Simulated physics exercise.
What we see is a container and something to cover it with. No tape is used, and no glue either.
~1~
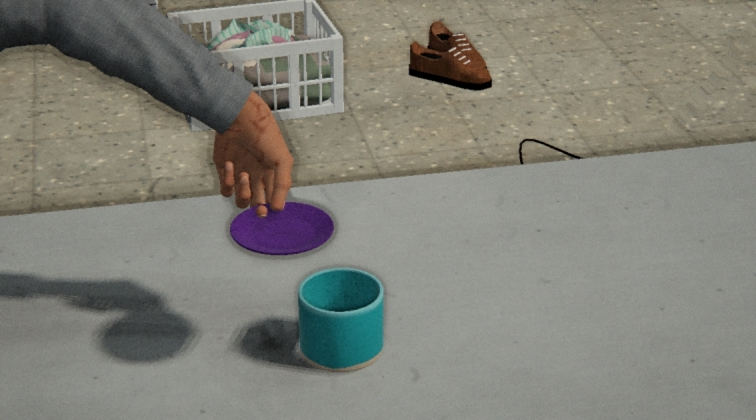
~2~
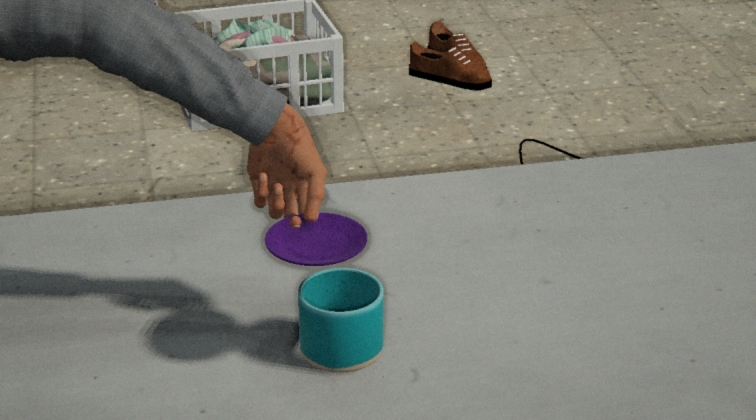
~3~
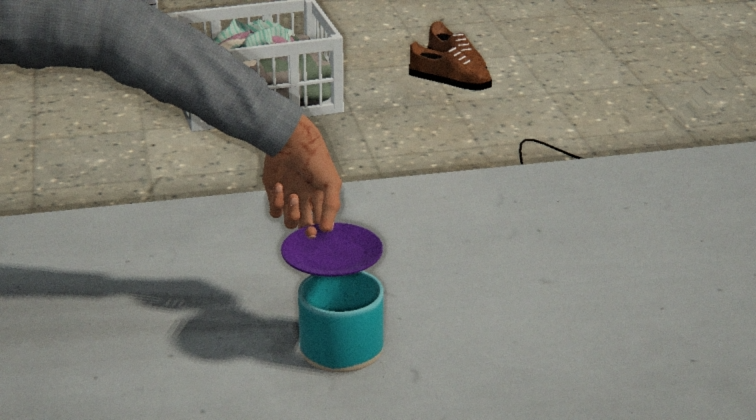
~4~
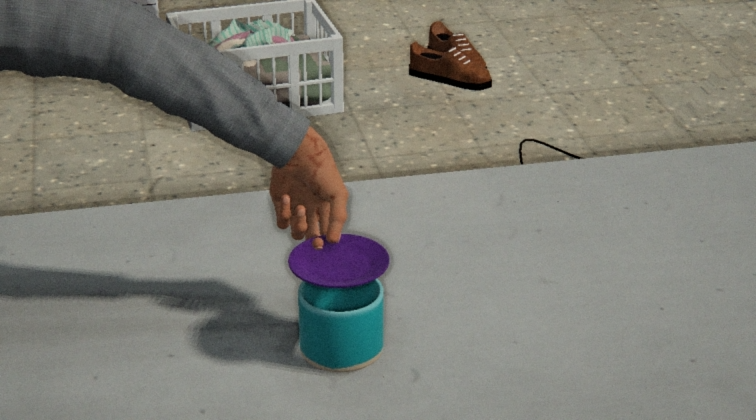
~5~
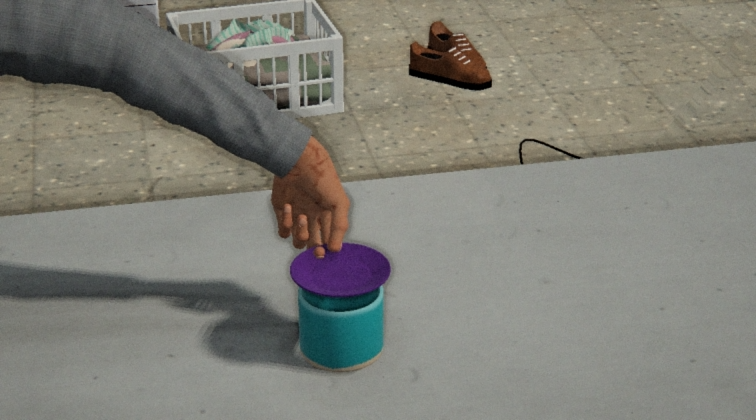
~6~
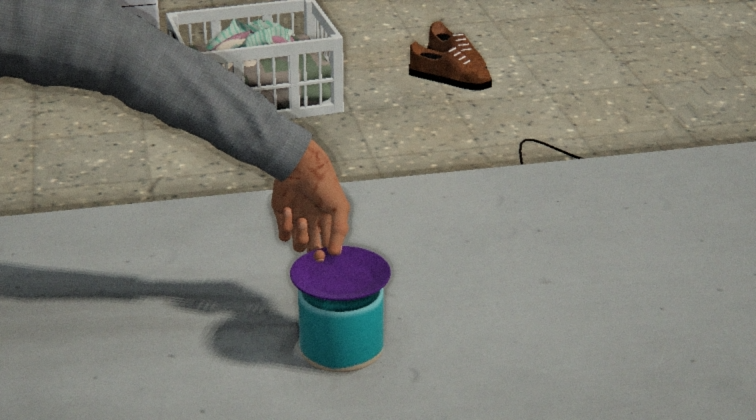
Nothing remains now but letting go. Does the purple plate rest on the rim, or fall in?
It is held up.
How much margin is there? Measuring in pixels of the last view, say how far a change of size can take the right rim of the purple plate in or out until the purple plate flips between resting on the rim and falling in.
Shift needed: About 12 pixels, direction left.
Then, 0.10 s after the last picture, purple plate moving near (341, 285).
At rest, the purple plate covers the opening, near (341, 285).
